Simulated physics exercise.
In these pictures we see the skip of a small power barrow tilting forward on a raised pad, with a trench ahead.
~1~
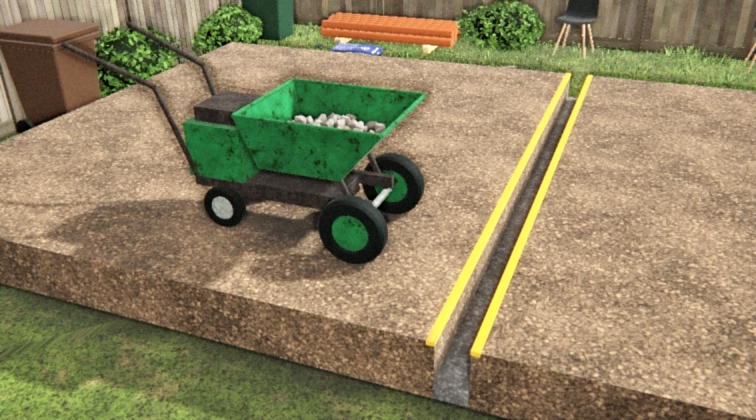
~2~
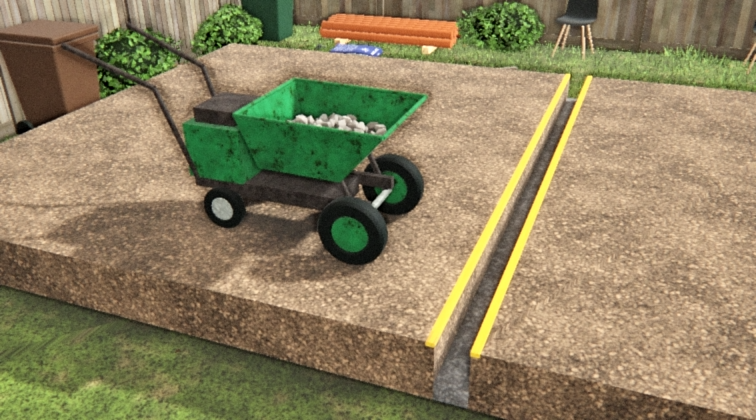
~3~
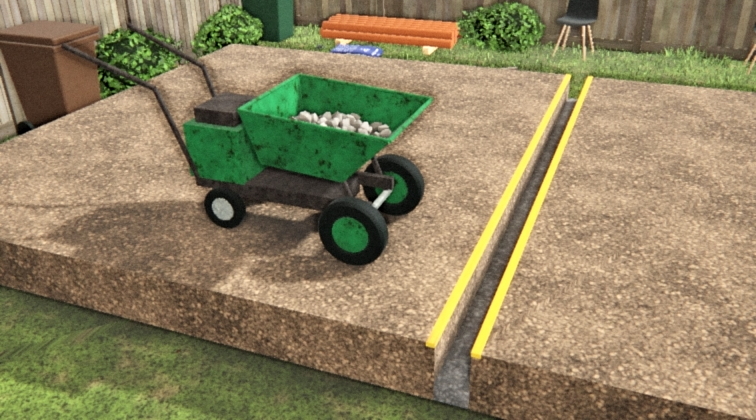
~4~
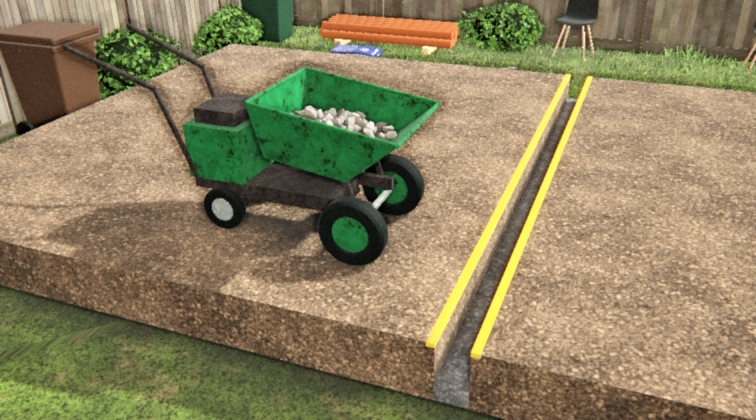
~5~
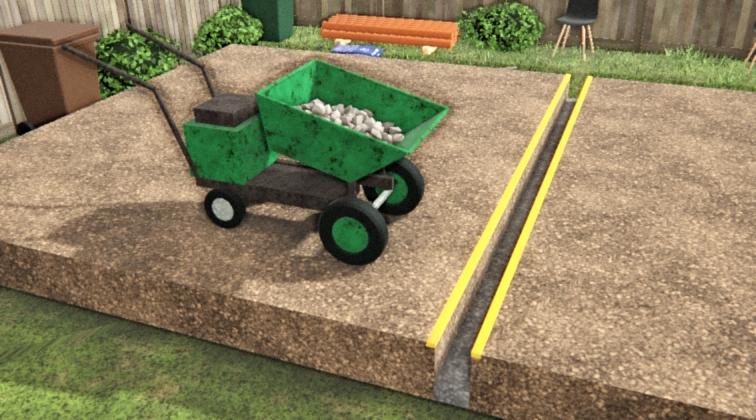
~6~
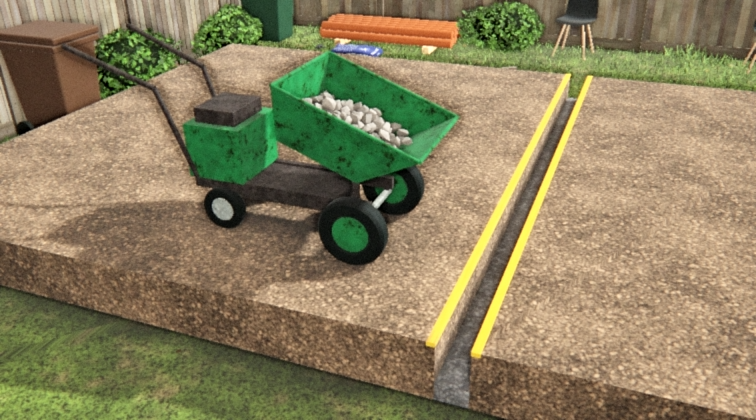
On a raised pad of brown gravelly ground in a fenced yard, a green power barrow holding broken stones stands left of a narrow, yellow-edged trench. Its skip starts level, then tilts forward, barely at first and then clearly, the back rising and the lip dipping rightward while the wheels stay put.
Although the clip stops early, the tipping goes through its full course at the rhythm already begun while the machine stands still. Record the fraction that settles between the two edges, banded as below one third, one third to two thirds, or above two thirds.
Above two thirds.
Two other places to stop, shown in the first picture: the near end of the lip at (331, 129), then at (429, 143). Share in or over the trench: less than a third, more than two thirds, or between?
Record - trial one: The middle third; trial two: Below one third.
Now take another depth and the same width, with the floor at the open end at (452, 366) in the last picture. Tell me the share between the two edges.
Estimated share: Approx. 60 %.
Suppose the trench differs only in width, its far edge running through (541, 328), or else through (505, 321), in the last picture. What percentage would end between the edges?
For the first it's 100 per cent, for the second 100 per cent.
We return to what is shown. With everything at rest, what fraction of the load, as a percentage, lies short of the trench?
0 %.
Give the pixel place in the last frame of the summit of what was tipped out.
Once it settles, the peak is close to (509, 251) in the last picture.
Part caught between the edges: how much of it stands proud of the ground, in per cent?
I'd say around 5 percent.
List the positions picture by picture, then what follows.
In the first picture, lip of the skip at (381, 136), level; top of the load at (325, 126), broken stones; first edge of the trench at (448, 307); far edge at (490, 317), the trench under half as wide as the skip, and about as deep as wide.
In the second picture, lip of the skip at (383, 138), tipped barely; top of the load at (315, 128).
In the third picture, lip of the skip at (389, 141), tipped barely; top of the load at (319, 126).
In the fourth picture, lip of the skip at (397, 146), tipped a little; top of the load at (310, 126).
In the fifth picture, lip of the skip at (408, 153), tipped a little; top of the load at (317, 121).
In the sixth picture, lip of the skip at (419, 163), tipped clearly; top of the load at (316, 109); first edge of the trench at (448, 308); far edge at (491, 318).
Soon, skip tipped steeply; all in the skip.
A while on, skip tipped right over; about two thirds in the skip; a stray few short of the trench; about a quarter in or heaped over the trench; a stray few beyond it.
Towards the end, skip tipped right over; a stray few short of the trench; most in or heaped over the trench; a small part beyond it.
Finally, skip tipped right over; a stray few short of the trench; most in or heaped over the trench; a small part beyond it.
